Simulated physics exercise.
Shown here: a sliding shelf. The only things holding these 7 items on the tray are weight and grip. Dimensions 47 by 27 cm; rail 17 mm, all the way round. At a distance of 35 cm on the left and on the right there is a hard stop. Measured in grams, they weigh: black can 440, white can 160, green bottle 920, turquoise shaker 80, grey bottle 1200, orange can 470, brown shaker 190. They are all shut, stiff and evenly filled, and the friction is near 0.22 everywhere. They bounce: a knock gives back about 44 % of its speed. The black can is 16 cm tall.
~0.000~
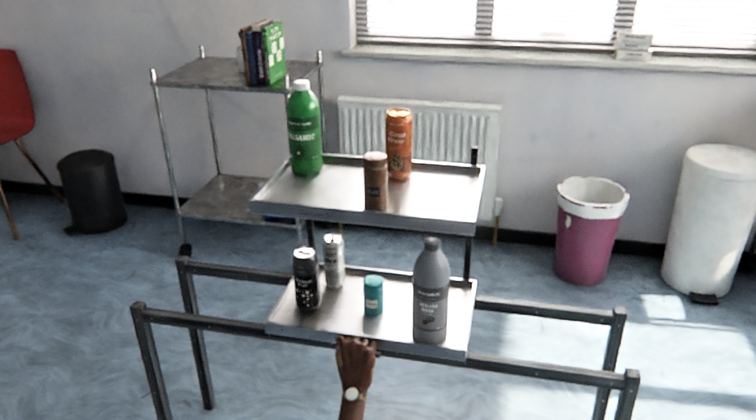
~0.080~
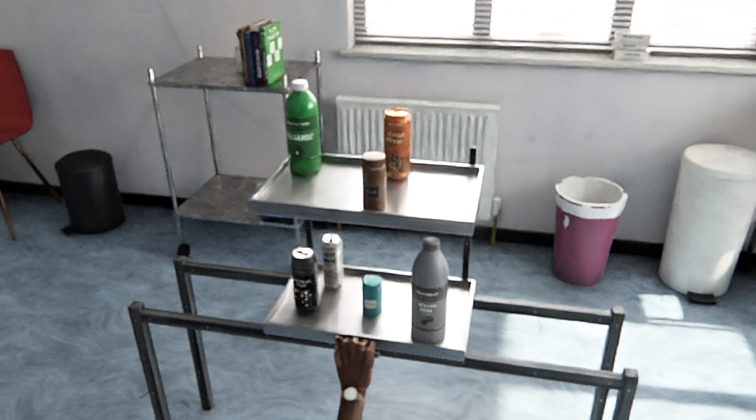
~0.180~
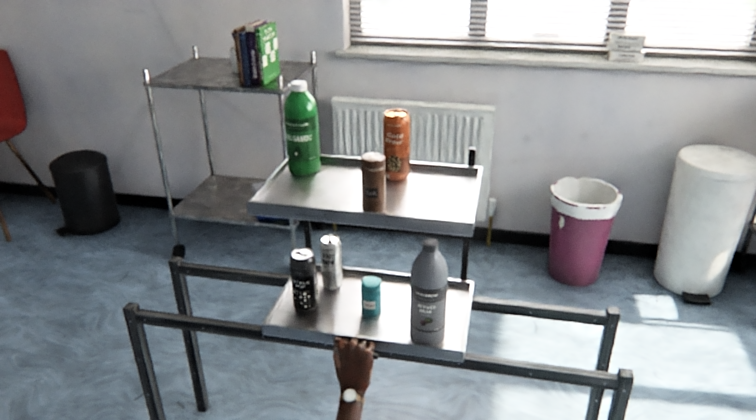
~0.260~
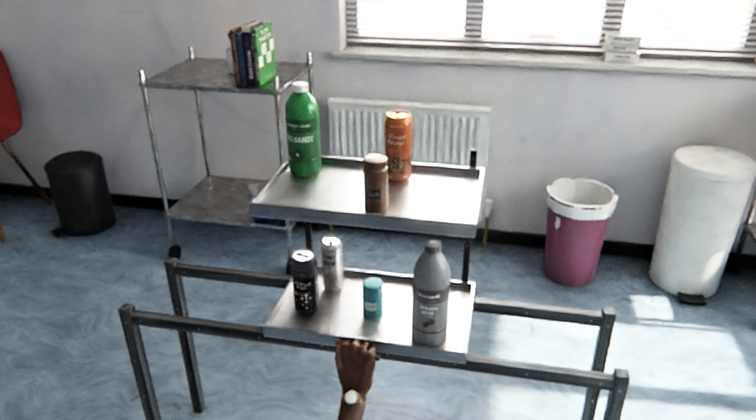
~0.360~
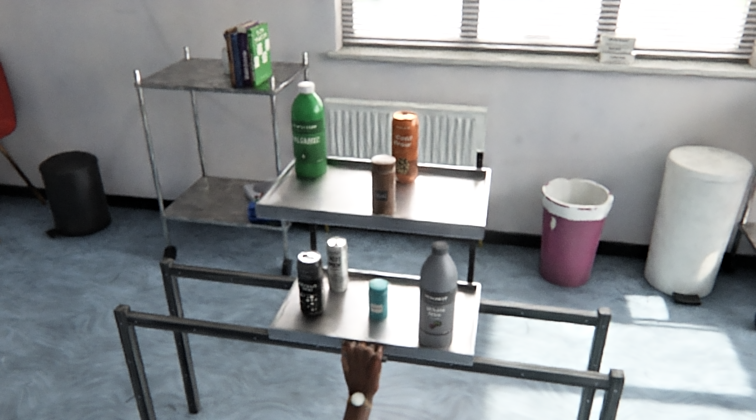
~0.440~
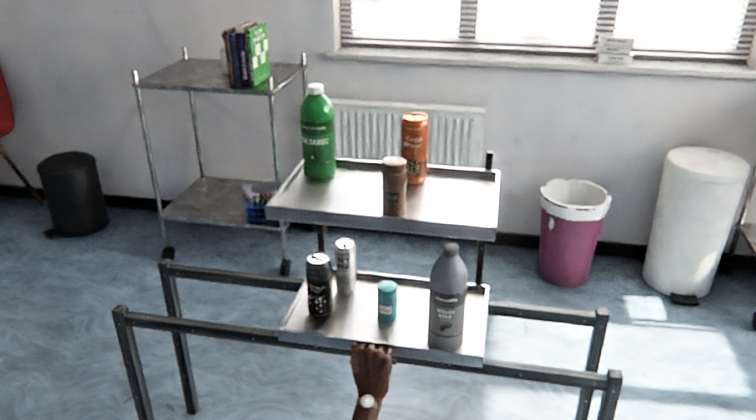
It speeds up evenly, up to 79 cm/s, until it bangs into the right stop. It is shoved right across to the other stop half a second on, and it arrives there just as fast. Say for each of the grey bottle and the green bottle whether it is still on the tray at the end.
The grey bottle is no longer carried by the tray. The green bottle is still carried by the tray.
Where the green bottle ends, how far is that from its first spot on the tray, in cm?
Displacement: Approx. 0 cm.
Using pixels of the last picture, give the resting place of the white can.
Its centre ends close to (191, 250) in the last view.
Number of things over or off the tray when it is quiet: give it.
The answer is 1.
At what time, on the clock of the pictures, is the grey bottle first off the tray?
Roughly at the 1.2 s mark.
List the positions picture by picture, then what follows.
Tray midway; grey bottle (431, 290); green bottle (304, 126), in the first frame.
Tray midway; turquoise shaker (372, 295); orange can (397, 145), in the second frame.
Tray moved 1 cm right; brown shaker (373, 183); black can (304, 281), in the third frame.
Tray moved 2 cm right; white can (333, 264); turquoise shaker (373, 298), in the fourth frame.
Tray moved 5 cm right; orange can (405, 149); brown shaker (383, 186), in the fifth frame.
Tray moved 7 cm right; grey bottle (448, 296); green bottle (318, 131), in the sixth frame.
After 1.04 s, tray moved 35 cm right; grey bottle 12° off upright near (606, 312); green bottle moved 8 cm near (469, 141); brown shaker moved 8 cm.
After 1.64 s, tray moved 34 cm right; grey bottle now off the tray; green bottle moved 13 cm near (488, 142); brown shaker moved 13 cm.
After 2.74 s, tray moved 4 cm left; green bottle moved 13 cm near (325, 131); brown shaker moved 13 cm; black can moved 13 cm.
After 3.34 s, tray moved 35 cm left; green bottle moved 4 cm near (169, 120); orange can moved 4 cm; brown shaker moved 4 cm.
In the end (3.9 s), off the tray, grey bottle; the other 6 under 5 cm from the start. In the last view, green bottle near (154, 119).
